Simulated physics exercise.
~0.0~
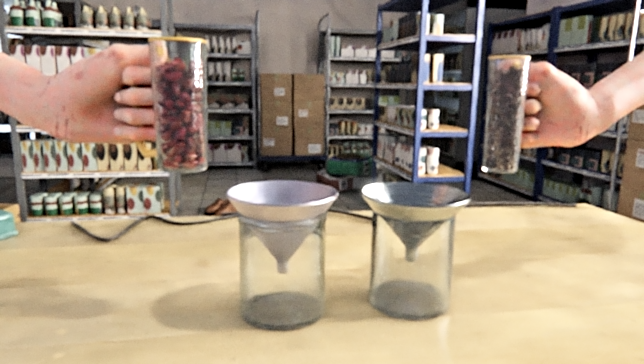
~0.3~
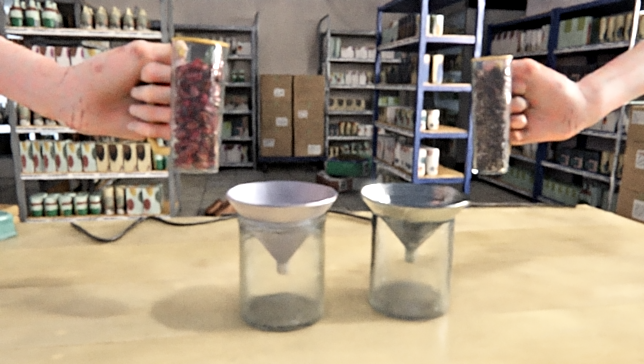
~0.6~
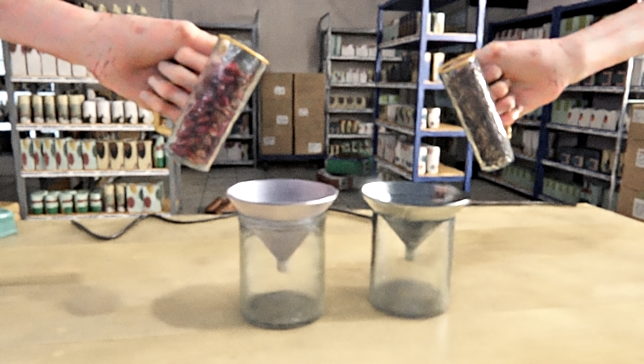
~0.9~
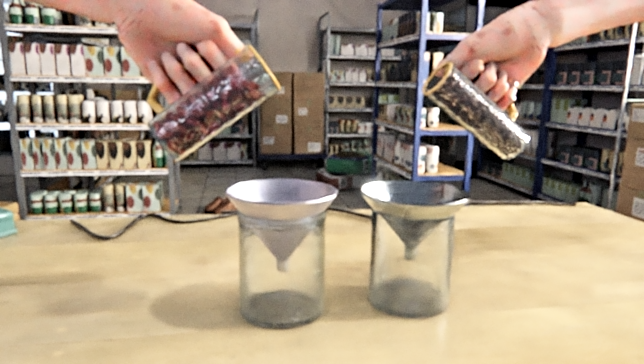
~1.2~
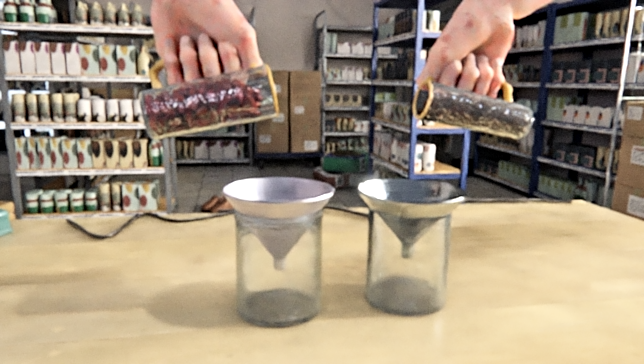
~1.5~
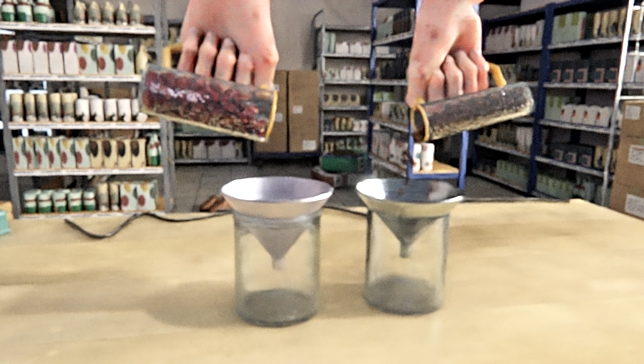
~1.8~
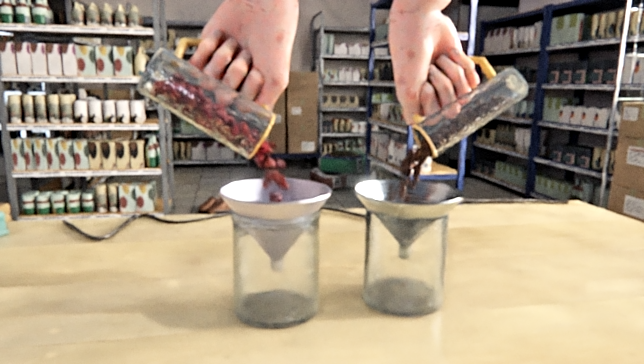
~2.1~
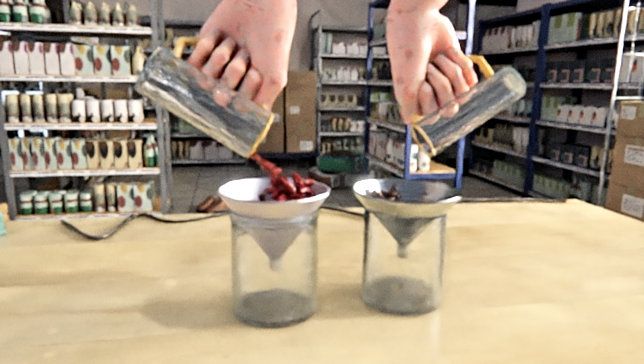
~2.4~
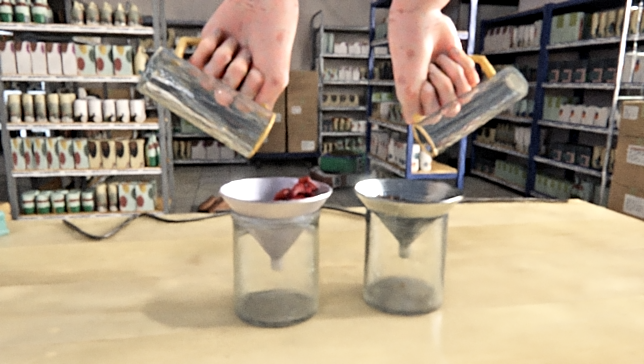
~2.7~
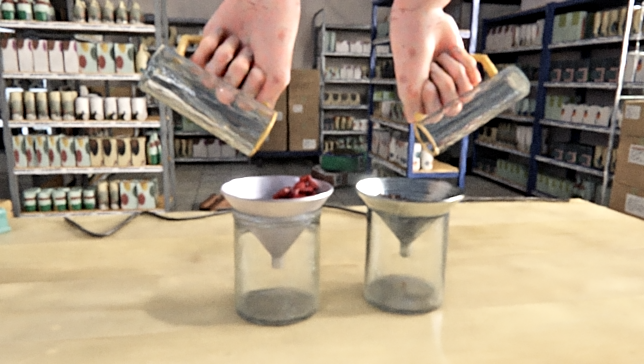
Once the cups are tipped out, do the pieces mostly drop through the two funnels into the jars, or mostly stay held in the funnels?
They mostly stay held in both funnels. The red pieces sit heaped in the left one, and hardly any of the dark ones reach the right jar.
